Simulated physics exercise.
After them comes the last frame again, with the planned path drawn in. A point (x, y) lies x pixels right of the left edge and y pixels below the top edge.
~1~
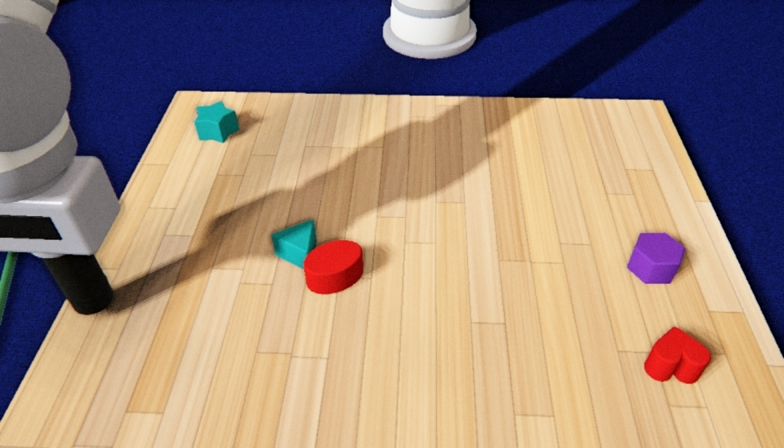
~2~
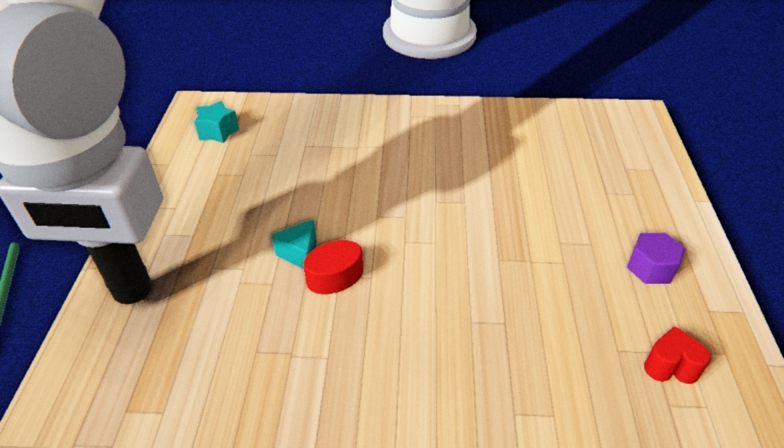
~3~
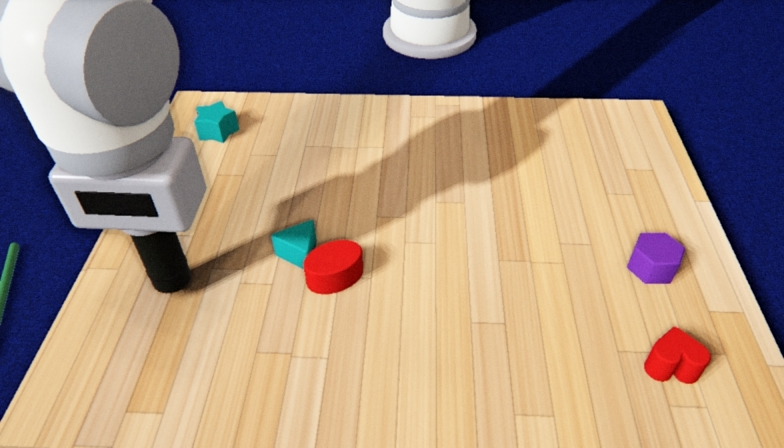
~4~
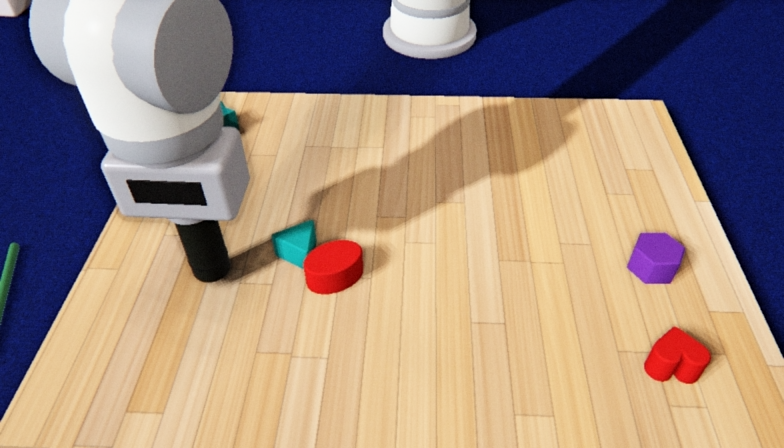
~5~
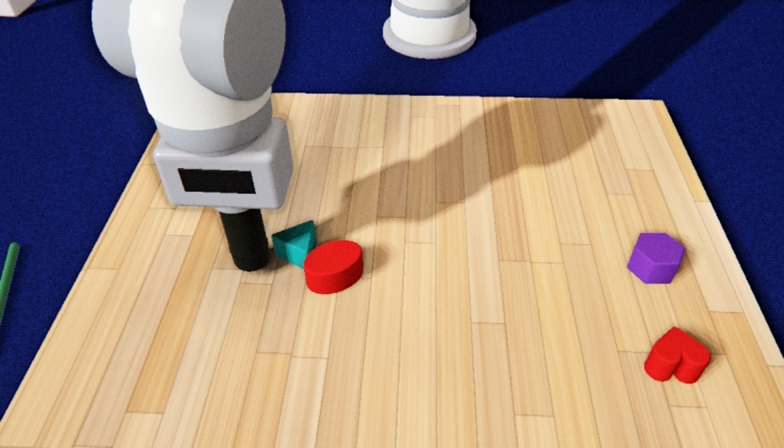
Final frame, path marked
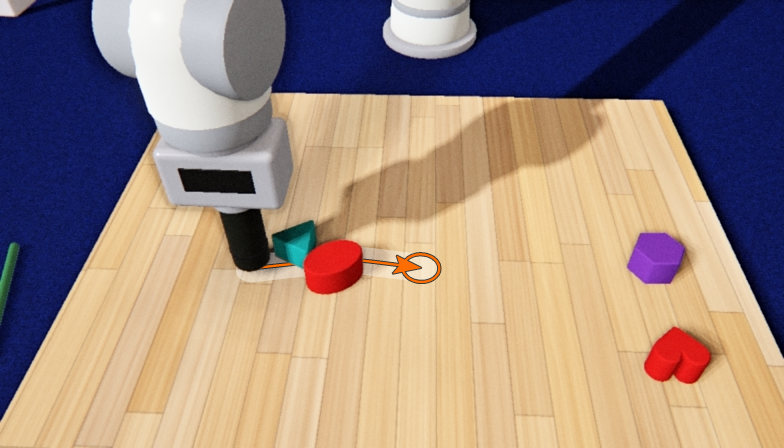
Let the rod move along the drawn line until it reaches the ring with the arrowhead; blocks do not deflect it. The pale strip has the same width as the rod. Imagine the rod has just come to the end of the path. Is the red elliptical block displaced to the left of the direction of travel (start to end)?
It seems not.
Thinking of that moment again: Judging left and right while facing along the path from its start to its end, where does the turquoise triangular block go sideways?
Moves left.
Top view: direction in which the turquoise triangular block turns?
It is turned anticlockwise.
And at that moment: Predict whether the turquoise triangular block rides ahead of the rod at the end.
The block lies off to the side or behind.
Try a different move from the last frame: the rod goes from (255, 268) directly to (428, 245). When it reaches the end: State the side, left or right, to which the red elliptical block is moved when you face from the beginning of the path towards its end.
Slides right.
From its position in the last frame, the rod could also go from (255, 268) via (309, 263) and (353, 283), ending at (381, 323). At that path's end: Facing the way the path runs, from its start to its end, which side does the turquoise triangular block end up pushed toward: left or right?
Its sideways move is to the left.
Drawn move, from (255, 268) via (339, 260), ending at (421, 268).
What follows on the original path. One third of the way, rod at (310, 253); turquoise triangular block at (330, 222); red elliptical block at (343, 257).
Two thirds of the way, rod at (366, 252); turquoise triangular block at (346, 216), turned 25° anticlockwise; red elliptical block at (382, 270), turned 45° clockwise.
At the end, rod at (421, 259); turquoise triangular block at (346, 216), turned 25° anticlockwise; red elliptical block at (389, 275), turned 55° clockwise.
